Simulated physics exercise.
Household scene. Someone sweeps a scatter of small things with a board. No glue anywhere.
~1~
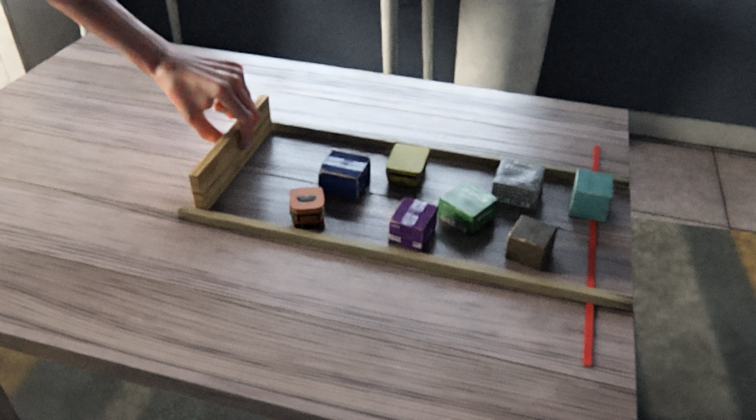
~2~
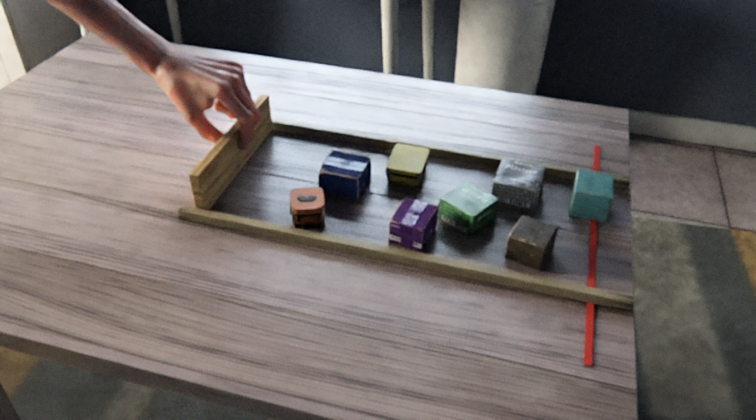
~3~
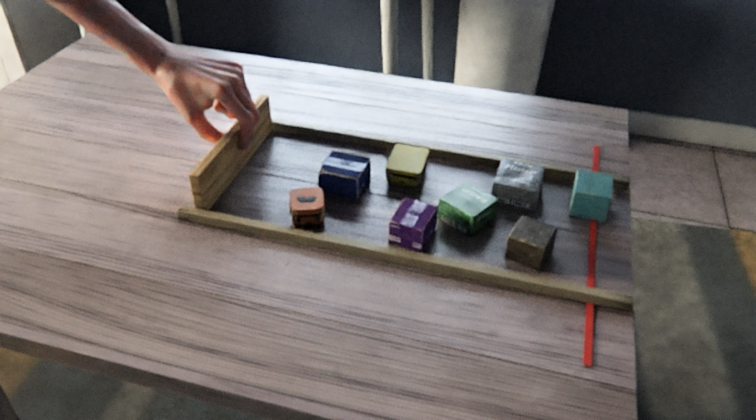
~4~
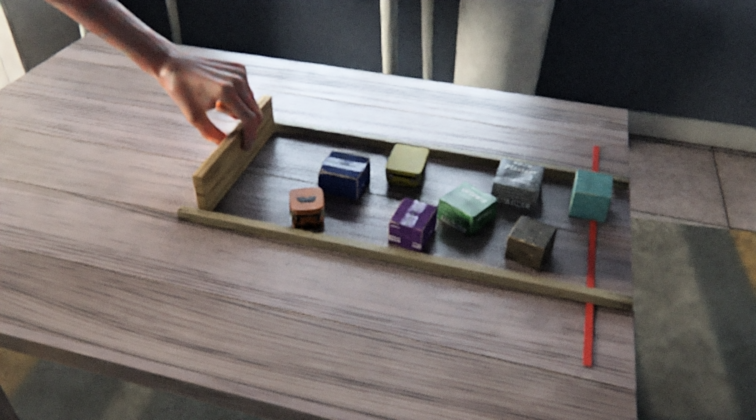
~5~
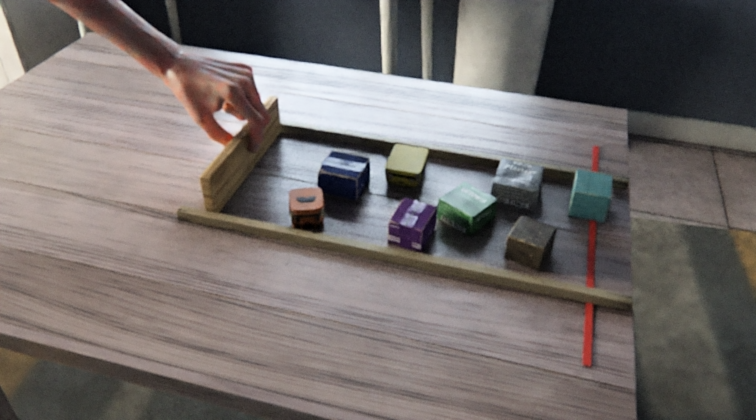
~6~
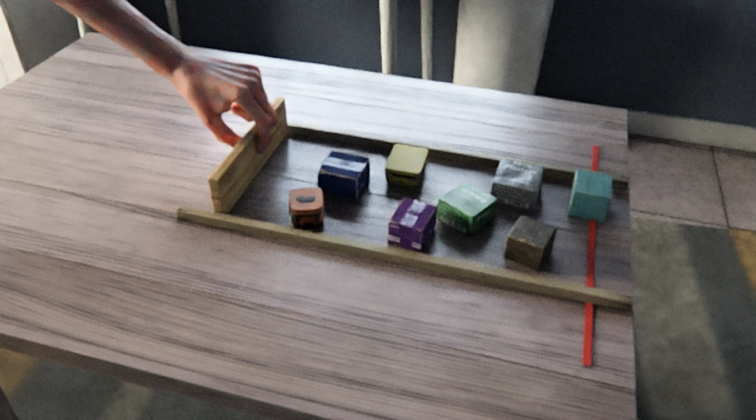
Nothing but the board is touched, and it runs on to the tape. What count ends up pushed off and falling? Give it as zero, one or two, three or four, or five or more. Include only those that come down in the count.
Ha, five or more come down.
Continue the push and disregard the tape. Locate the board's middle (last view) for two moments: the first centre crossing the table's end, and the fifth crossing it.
At (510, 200) for the first, at (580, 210) for the fifth.
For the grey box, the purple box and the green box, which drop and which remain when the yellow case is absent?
Result: Grey box stays, purple box comes off, green box comes off.
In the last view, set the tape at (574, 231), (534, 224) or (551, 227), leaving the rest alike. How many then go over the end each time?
Those tries give 4, 1 and 2.
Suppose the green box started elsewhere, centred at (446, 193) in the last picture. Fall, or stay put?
It goes down.
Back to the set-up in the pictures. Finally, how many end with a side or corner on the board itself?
It adds up to 3.
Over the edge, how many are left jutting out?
Overhang count: 2.
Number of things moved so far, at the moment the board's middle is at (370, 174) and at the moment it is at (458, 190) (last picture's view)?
Counts: 3 and 7.
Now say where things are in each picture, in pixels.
In the first frame, turquoise block (591, 195); black block (531, 242); grey box (518, 184); board (235, 150); tape (593, 234).
In the second frame, black block (531, 242); purple box (413, 224).
In the third frame, grey box (518, 183); green box (468, 208).
In the fourth frame, turquoise block (591, 196); blue box (345, 175).
In the fifth frame, black block (530, 243); yellow case (407, 167).
In the sixth frame, turquoise block (590, 196); black block (530, 243); grey box (517, 183); board (253, 153); tape (592, 234).
Soon after, none off yet; turquoise block at rest near (590, 196); black block at rest near (530, 243); grey box at rest near (517, 183).
After that, none off yet; turquoise block at rest near (590, 196); black block moving near (537, 246); grey box moving near (527, 186).
And then, none off yet; turquoise block tilting well over near (662, 231); black block displaced well along near (636, 267); grey box displaced well along near (615, 199).
In the end, the number that fall off is five or more; gone, purple box, green box, grey box, black block and turquoise block.
